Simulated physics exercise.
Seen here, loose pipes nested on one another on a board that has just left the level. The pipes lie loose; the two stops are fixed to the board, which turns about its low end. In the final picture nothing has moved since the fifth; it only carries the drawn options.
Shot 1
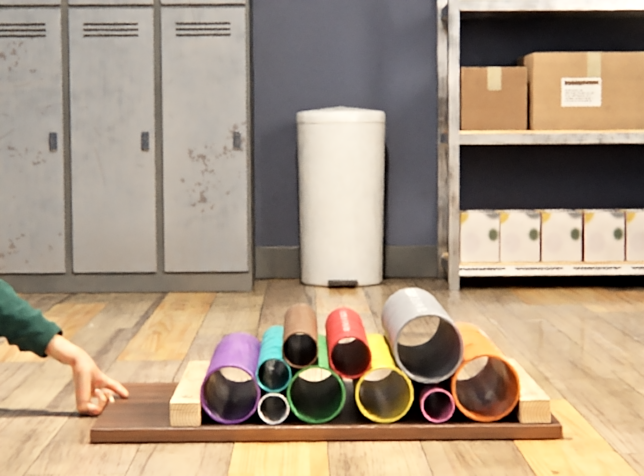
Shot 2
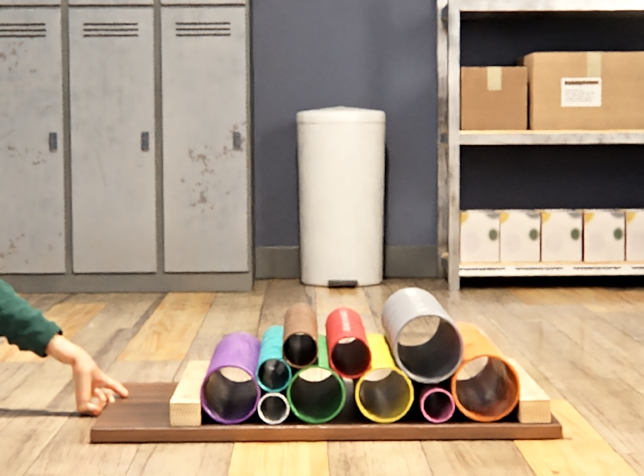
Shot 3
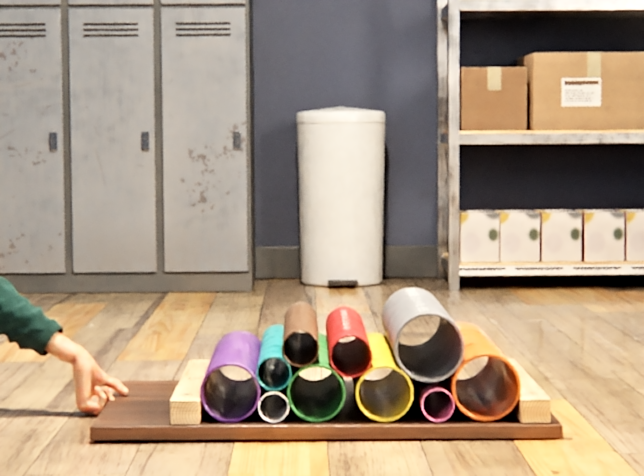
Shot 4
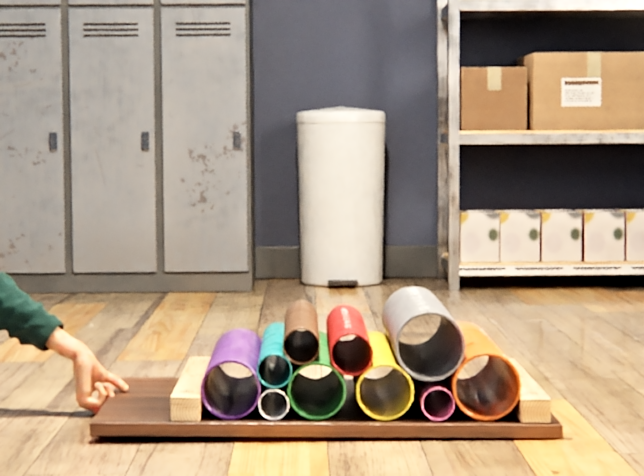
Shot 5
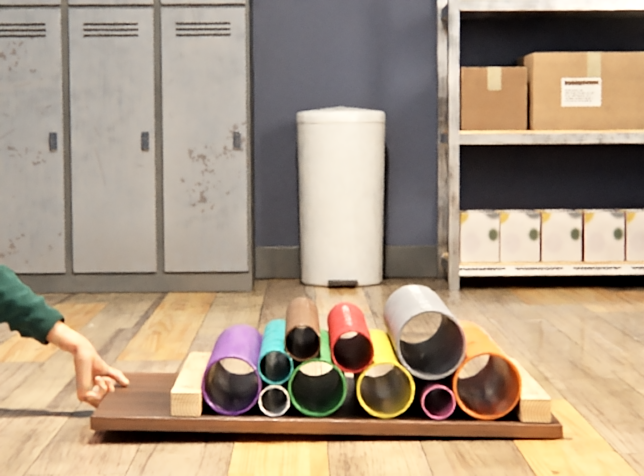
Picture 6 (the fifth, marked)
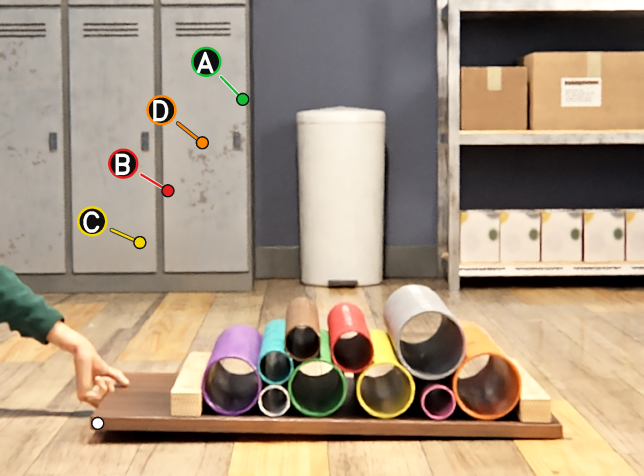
Colorful loose pipes sat nested together between two wooden blocks on a brown board, barely moving at first, while a hand at the left end slowly raised that side slightly, tilting the pipes with it.
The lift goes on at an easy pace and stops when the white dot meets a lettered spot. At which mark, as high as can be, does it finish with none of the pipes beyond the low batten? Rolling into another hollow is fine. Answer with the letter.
The answer is mark D.
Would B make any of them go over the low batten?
No, at B.
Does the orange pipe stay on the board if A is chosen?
Yes.
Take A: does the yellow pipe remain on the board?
Yes, with A.
On the marked copy, A at (243, 100); B at (168, 191); C at (140, 243); D at (203, 143); the white dot at (97, 423).
Taking D. A third of the way, board at 21°.
Two thirds of the way, board at 39°.
When it is over, board at 39°, none over the low batten.
As for the rest, A two over the low batten (grey, brown); B none over the low batten; C none over the low batten.
